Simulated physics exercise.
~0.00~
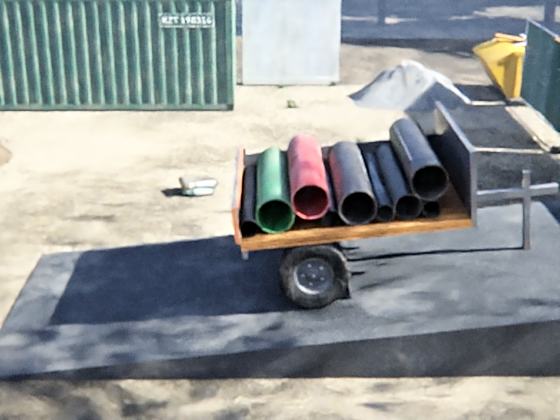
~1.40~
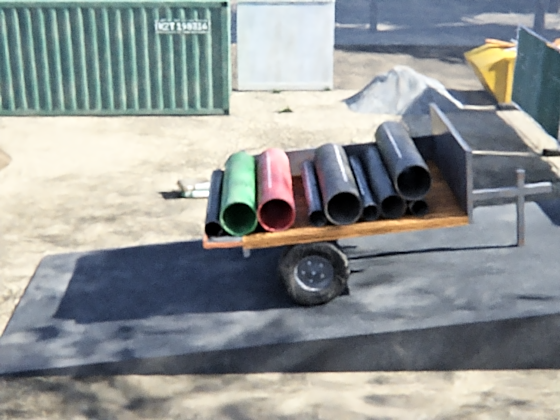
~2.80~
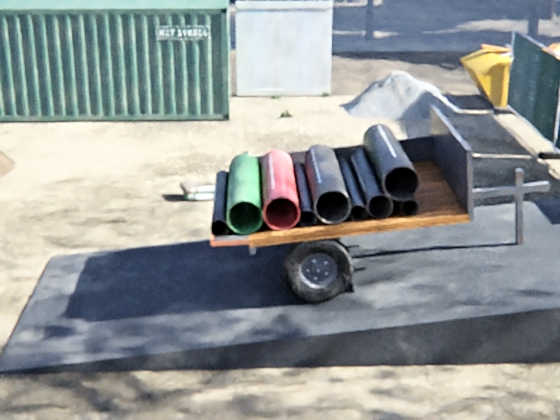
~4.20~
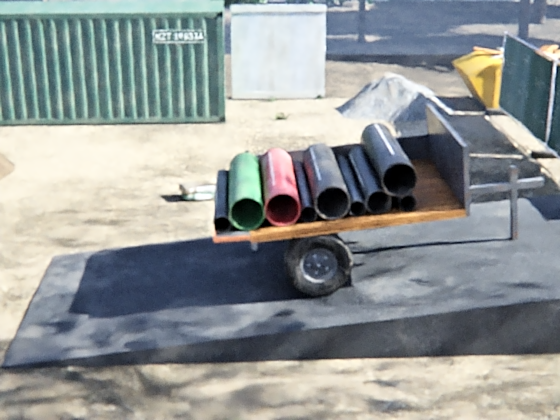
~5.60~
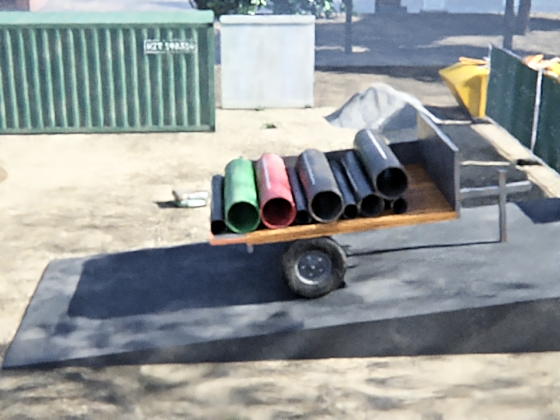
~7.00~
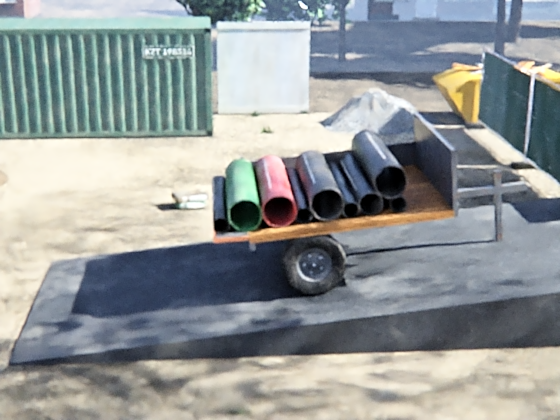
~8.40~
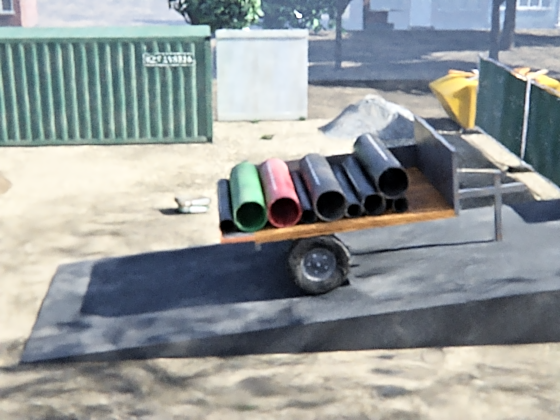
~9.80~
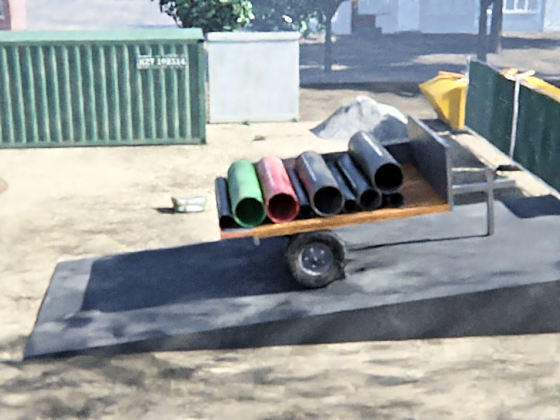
Green, red and dark pipes on a tilted trailer rolled left toward its low end as the back flap dropped, spreading out slightly before settling. They stayed there in a row, the green and red ones near the open end, and none fell off.
